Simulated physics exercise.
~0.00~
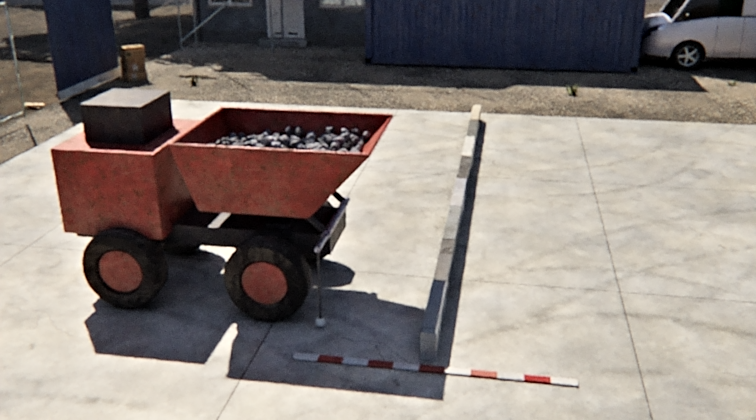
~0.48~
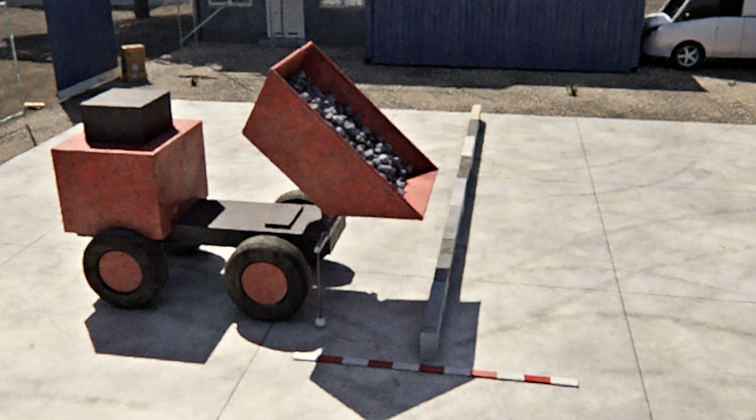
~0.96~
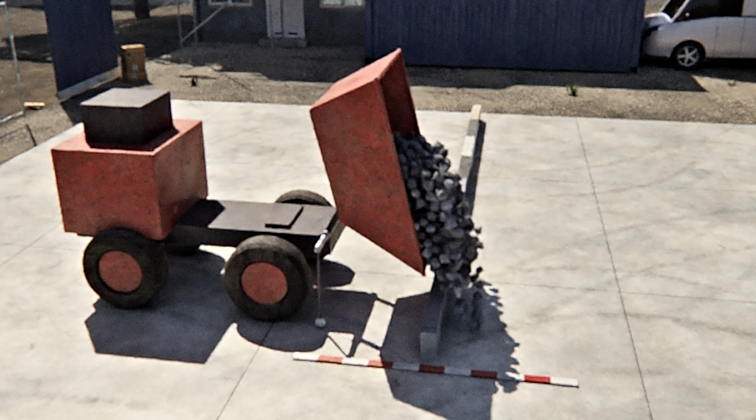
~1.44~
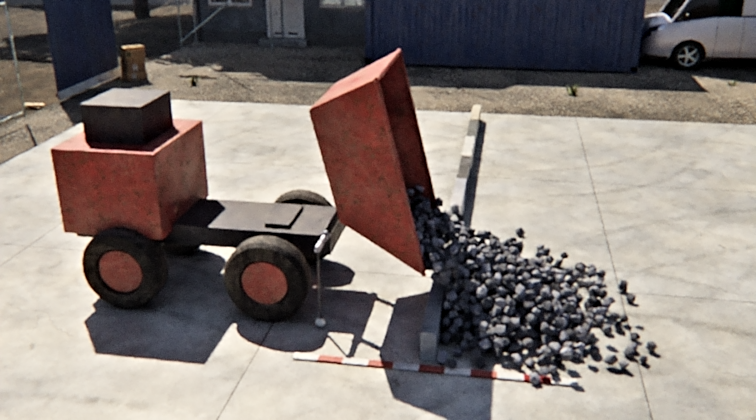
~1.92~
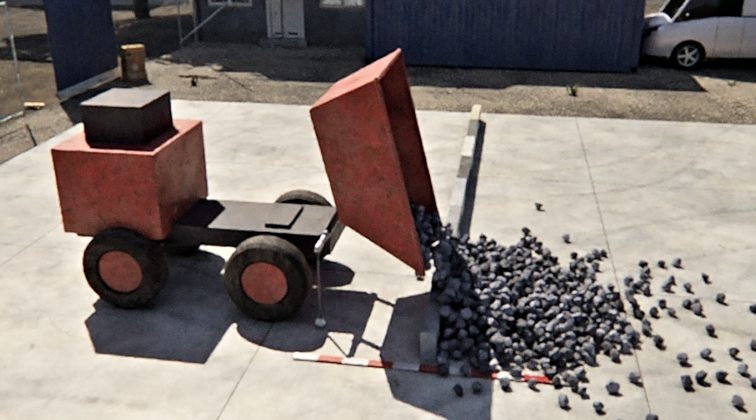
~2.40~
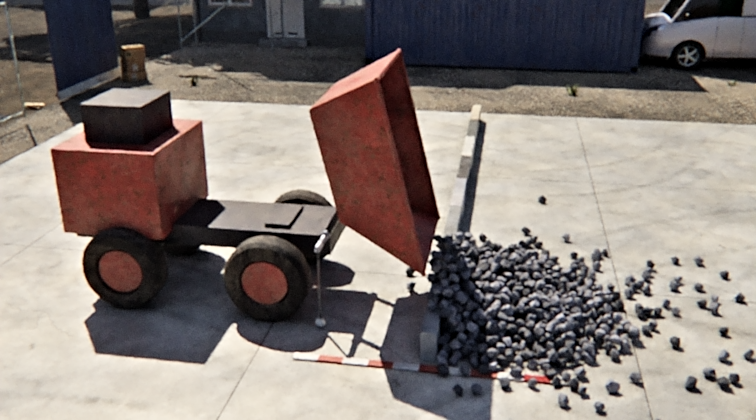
We see a red dumper on a concrete yard tip its skip steeply to the right, sending dark stones pouring out across a low kerb. They spread into a heap mostly beyond it, some scattering farther right, while the emptied skip stays raised.
